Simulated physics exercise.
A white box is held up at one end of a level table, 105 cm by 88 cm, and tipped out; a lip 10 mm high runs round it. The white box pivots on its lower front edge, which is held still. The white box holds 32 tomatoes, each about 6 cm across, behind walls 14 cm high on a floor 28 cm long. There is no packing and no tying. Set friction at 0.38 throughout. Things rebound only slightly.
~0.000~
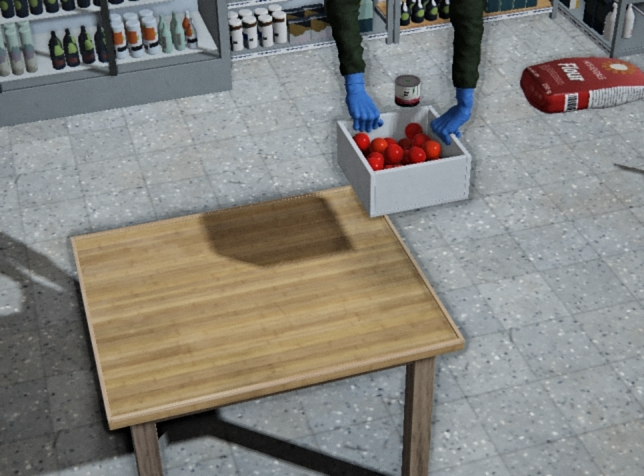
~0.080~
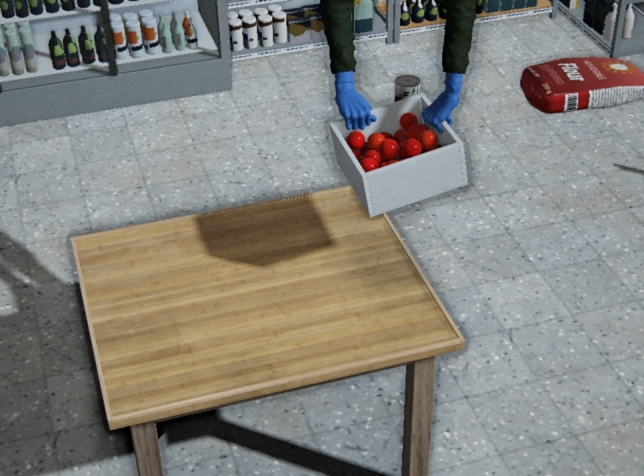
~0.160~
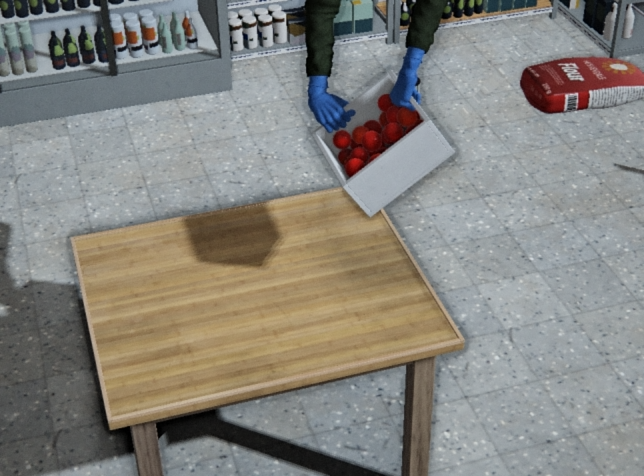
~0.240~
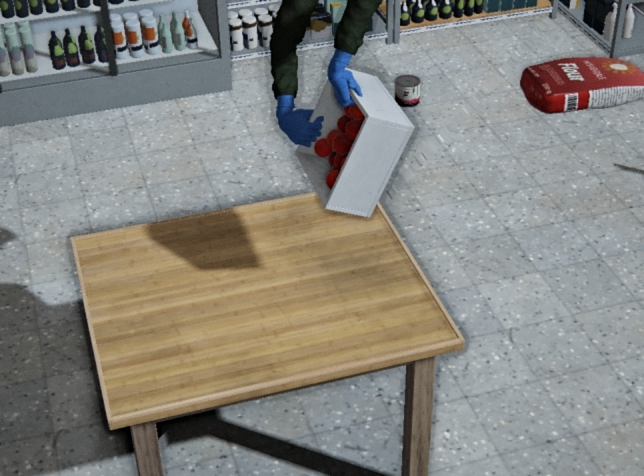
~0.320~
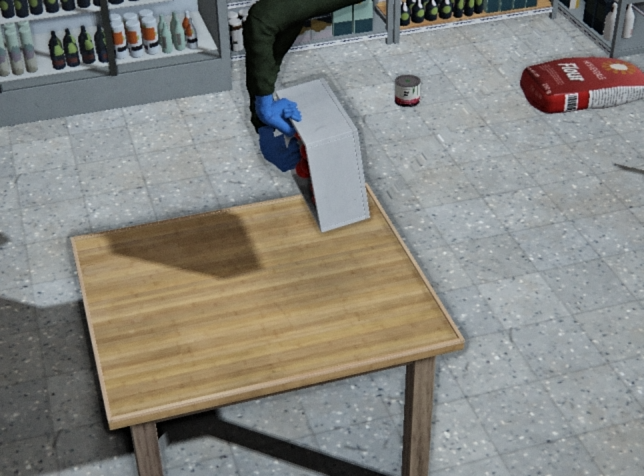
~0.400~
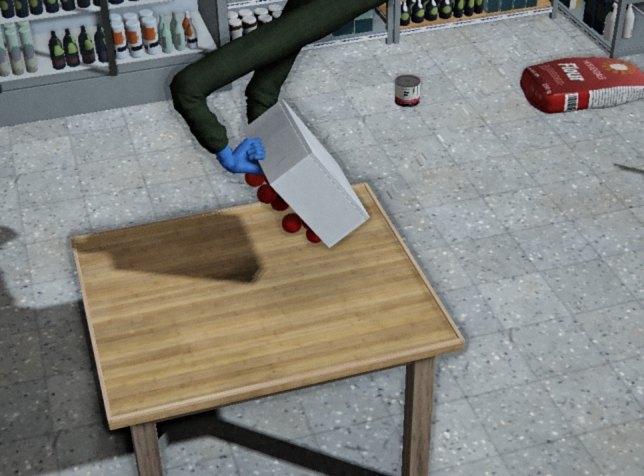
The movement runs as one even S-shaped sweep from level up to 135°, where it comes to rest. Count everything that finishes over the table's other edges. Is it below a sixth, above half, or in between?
It is going to be fewer than a sixth.
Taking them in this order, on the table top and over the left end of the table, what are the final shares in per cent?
About 70 and 30 per cent.
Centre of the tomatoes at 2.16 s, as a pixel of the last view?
The middle lies close to (109, 303).
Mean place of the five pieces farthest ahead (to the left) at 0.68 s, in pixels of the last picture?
Roughly at (122, 291).
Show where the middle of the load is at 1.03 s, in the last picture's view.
I'd put it close to (139, 297).
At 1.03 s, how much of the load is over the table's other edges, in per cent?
About 0 per cent.
After 0.68 s, tilt 135°; 30 on the table top and 2 in the air.
After 1.03 s, tilt 135°; 25 on the table top and 7 over the left end of the table.
After 1.53 s, tilt 135°; 23 on the table top and 9 over the left end of the table.
Final count (at 2.16 s), 22 on the table top and 10 over the left end of the table. Asked share, 0 of 32, 0 per cent.
